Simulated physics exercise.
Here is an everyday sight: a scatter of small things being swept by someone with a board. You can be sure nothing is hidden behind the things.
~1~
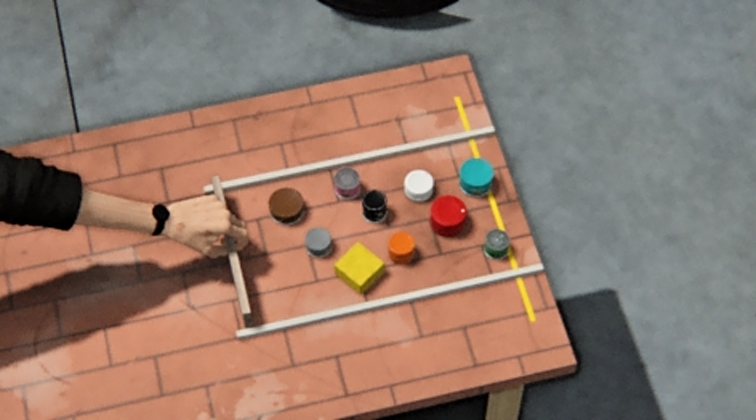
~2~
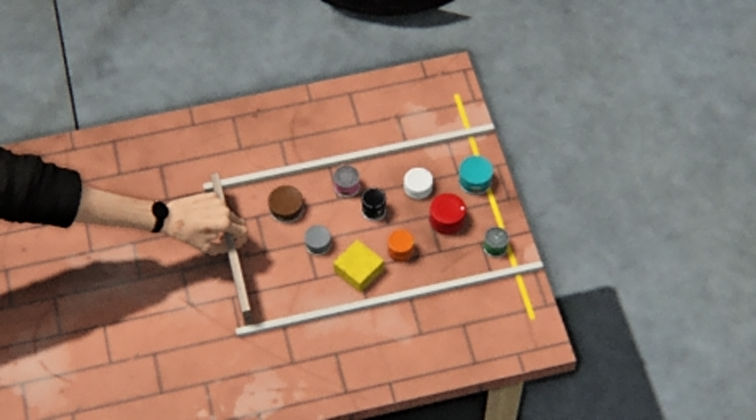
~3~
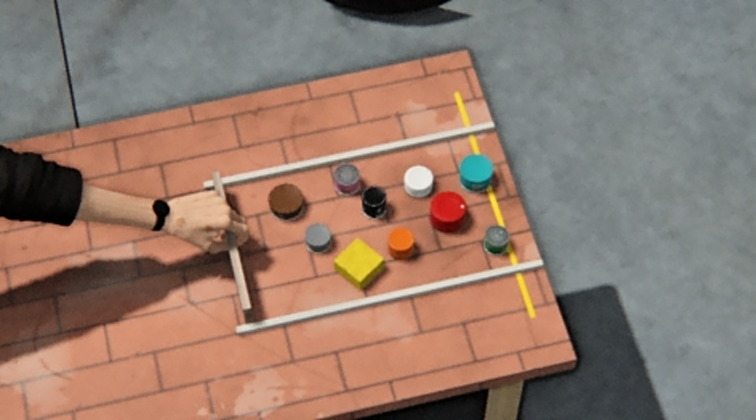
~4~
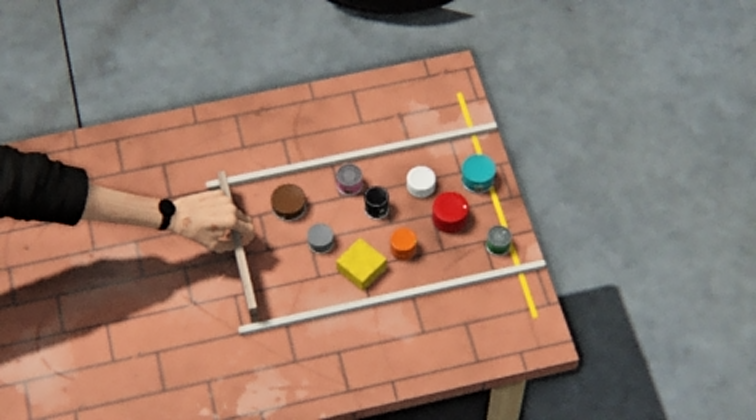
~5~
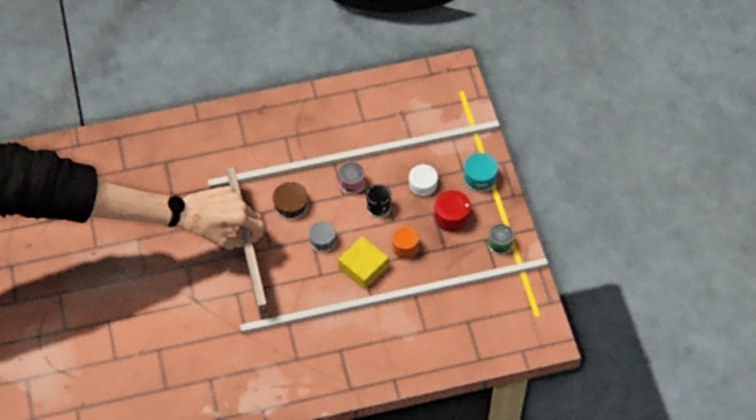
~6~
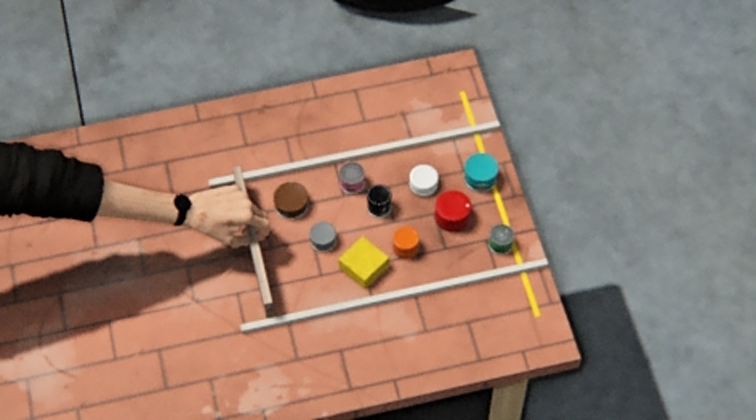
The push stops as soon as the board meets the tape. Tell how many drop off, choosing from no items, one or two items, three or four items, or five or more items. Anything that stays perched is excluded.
At least five are gone.
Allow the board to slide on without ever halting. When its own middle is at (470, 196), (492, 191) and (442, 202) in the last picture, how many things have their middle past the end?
That makes 1, 5, 0.
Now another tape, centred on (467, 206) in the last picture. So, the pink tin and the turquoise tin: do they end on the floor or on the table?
Pink tin still up, turquoise tin down.
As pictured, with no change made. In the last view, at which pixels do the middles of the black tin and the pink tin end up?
In the last view, the middles sit near (508, 184) and near (492, 137).
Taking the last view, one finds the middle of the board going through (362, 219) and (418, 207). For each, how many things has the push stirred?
I make it 6 at the first spot and 9 at the other.
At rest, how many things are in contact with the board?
I count 5 of them.
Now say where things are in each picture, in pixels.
In the first picture, turquoise tin (476, 178); green pot (497, 245); red lid (448, 217); board (232, 251); tape (493, 204).
In the second picture, green pot (496, 242); grey pot (318, 240).
In the third picture, red lid (448, 212); black tin (374, 203).
In the fourth picture, turquoise tin (478, 174); orange lid (404, 244).
In the fifth picture, green pot (501, 239); brown pot (291, 201).
In the sixth picture, turquoise tin (481, 173); green pot (501, 239); red lid (453, 211); board (253, 242); tape (498, 199).
A little later, none off yet; turquoise tin at rest near (481, 173); green pot at rest near (501, 239); red lid at rest near (453, 211).
Next, none off yet; turquoise tin at rest near (481, 173); green pot at rest near (501, 239); red lid moving near (456, 208).
Later still, none off yet; turquoise tin tilted a little near (533, 166); green pot shifted about its own width near (522, 237); red lid shifted about its own width near (502, 195).
When it is over, the number that fall off is five or more; down, orange lid, white lid, red lid, green pot and turquoise tin.
